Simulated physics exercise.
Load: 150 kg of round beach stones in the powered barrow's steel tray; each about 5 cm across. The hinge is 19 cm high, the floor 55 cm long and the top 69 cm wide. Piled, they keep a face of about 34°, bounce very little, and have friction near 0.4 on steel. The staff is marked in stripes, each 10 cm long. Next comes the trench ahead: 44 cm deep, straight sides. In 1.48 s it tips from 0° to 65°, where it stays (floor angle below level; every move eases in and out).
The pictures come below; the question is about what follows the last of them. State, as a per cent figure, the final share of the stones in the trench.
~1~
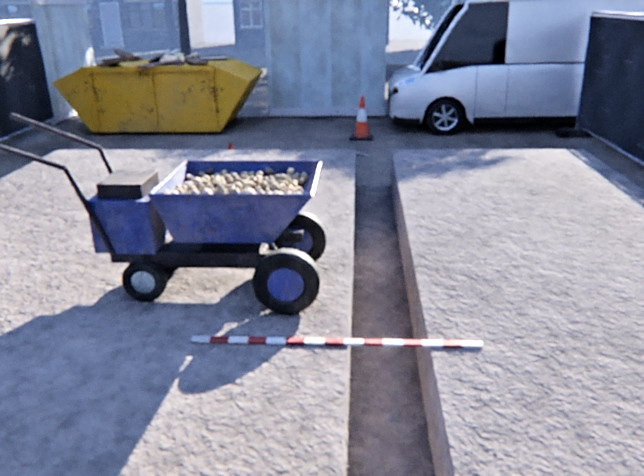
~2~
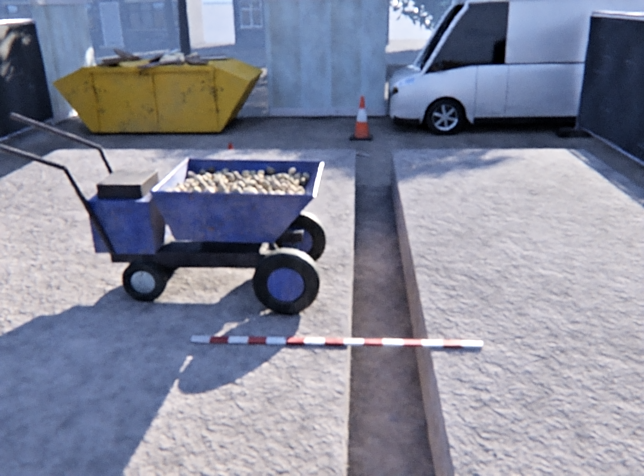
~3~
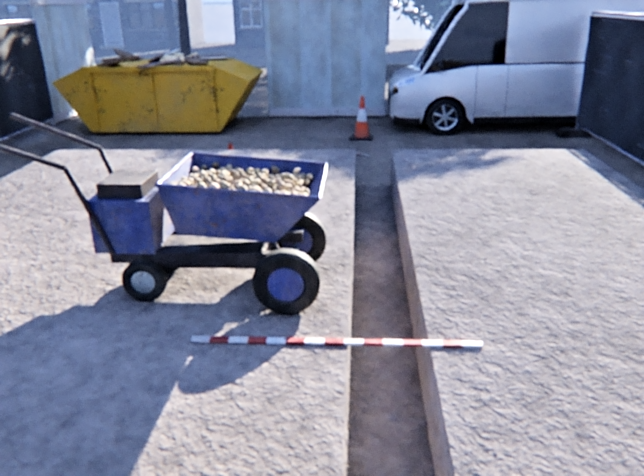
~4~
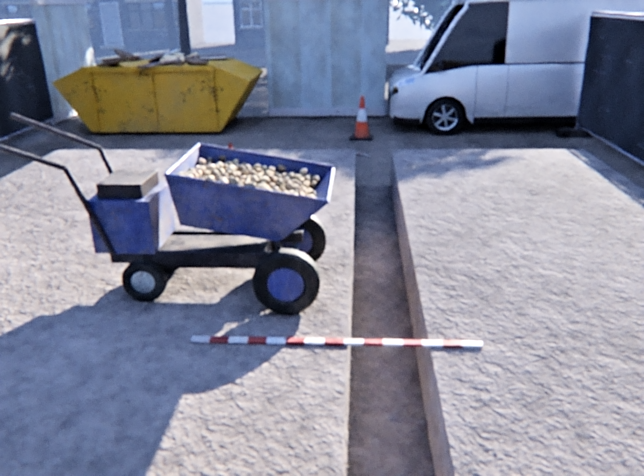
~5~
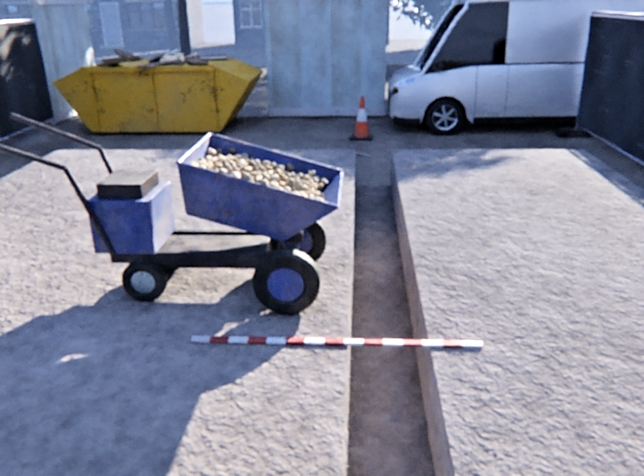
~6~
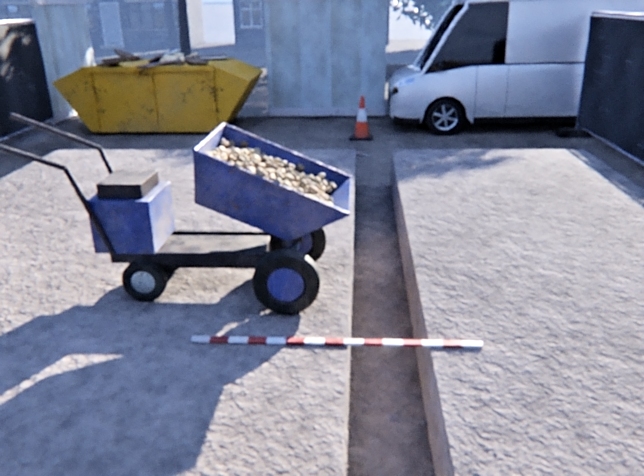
The final share is about 63 per cent.
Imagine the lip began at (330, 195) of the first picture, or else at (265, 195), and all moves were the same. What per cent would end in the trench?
Near 40 per cent from the first place, 100 from the second.
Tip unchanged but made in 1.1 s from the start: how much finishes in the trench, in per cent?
Near 60 per cent.
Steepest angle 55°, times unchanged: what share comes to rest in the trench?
About 55 per cent would end up in the trench.
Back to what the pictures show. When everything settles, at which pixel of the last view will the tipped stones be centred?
Their middle ends up near (406, 337).
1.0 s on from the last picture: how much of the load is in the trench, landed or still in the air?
By that point it's something like 25 in a hundred.
Then, 0.5 s after the last picture the floor is at 55°, 99 % in the tray, 1 % in the trench; the foremost stones are at (386, 241).
Then, 1.0 s after the last picture the floor is at 65°, 54 % in the tray, 25 % in the trench, 21 % past the trench; the foremost stones are at (484, 297).
Then, 1.3 s after the last picture the floor is at 65°, 26 % in the tray, 38 % in the trench, 36 % past the trench; the foremost stones are at (565, 309).
Then, 3.3 s after the last picture the floor is at 65°, 0 % in the tray, 63 % in the trench, 37 % past the trench; the foremost stones are at (631, 318).
